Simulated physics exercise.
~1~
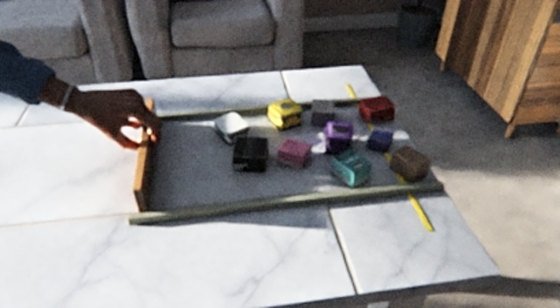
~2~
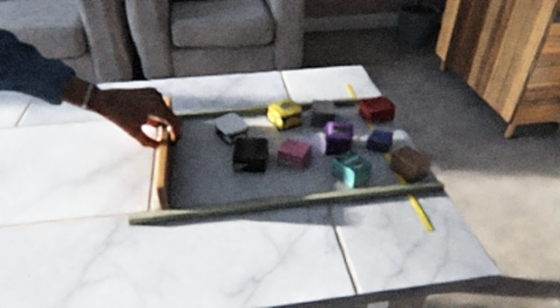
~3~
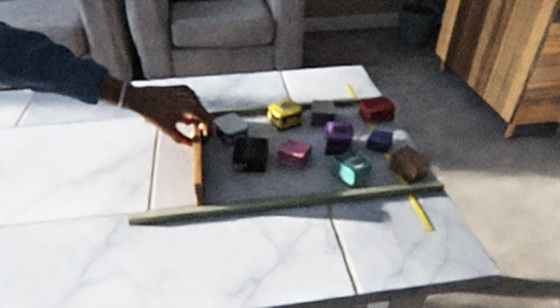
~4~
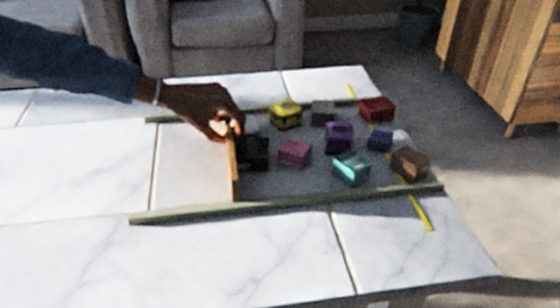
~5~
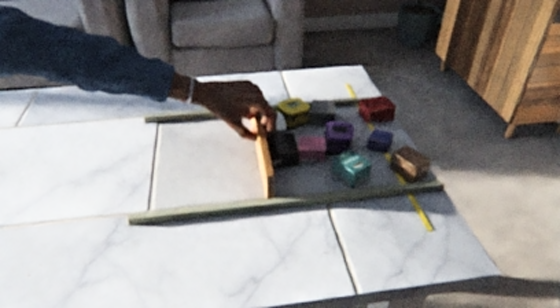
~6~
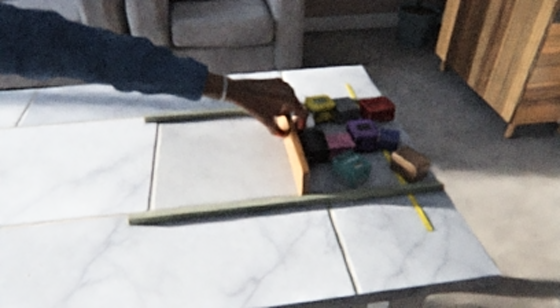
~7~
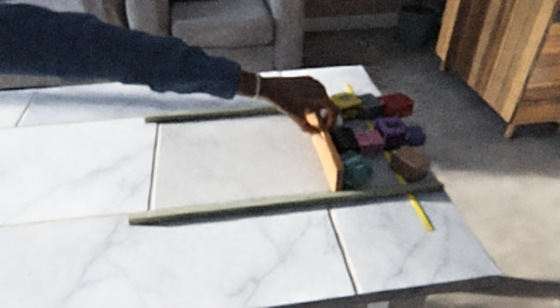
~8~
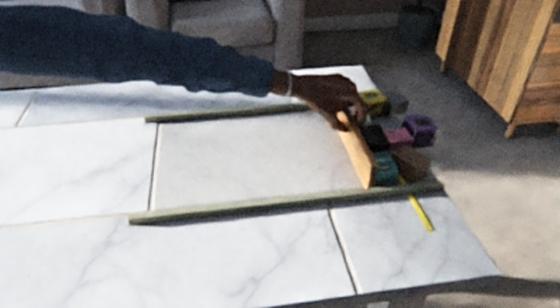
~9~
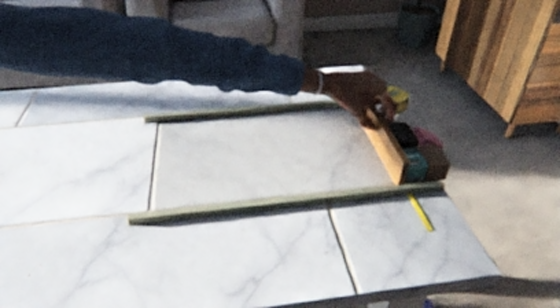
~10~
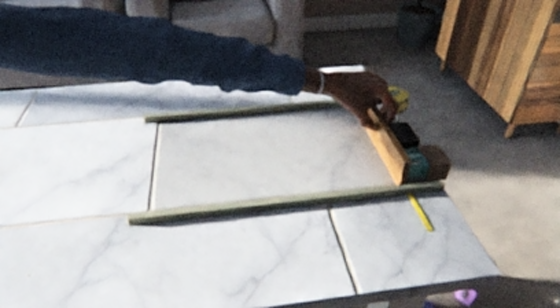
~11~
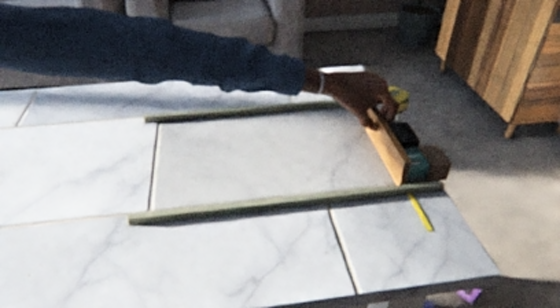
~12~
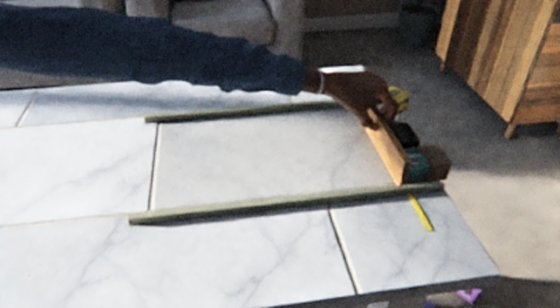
A hand in a dark blue sleeve holds an upright wooden board at the left of a scatter of small boxes and blocks on a white marble-patterned table, seen from above in a room with grey armchairs. The hand slides the board right between two thin rails, gathering the black, pink, purple, grey, yellow and teal pieces into a cluster. The cluster is pushed toward the right edge, and the red, blue, purple, grey and pink pieces go over. The board stops near the edge, with yellow, black, teal and brown pieces still against it, while a purple piece lies on the floor below.
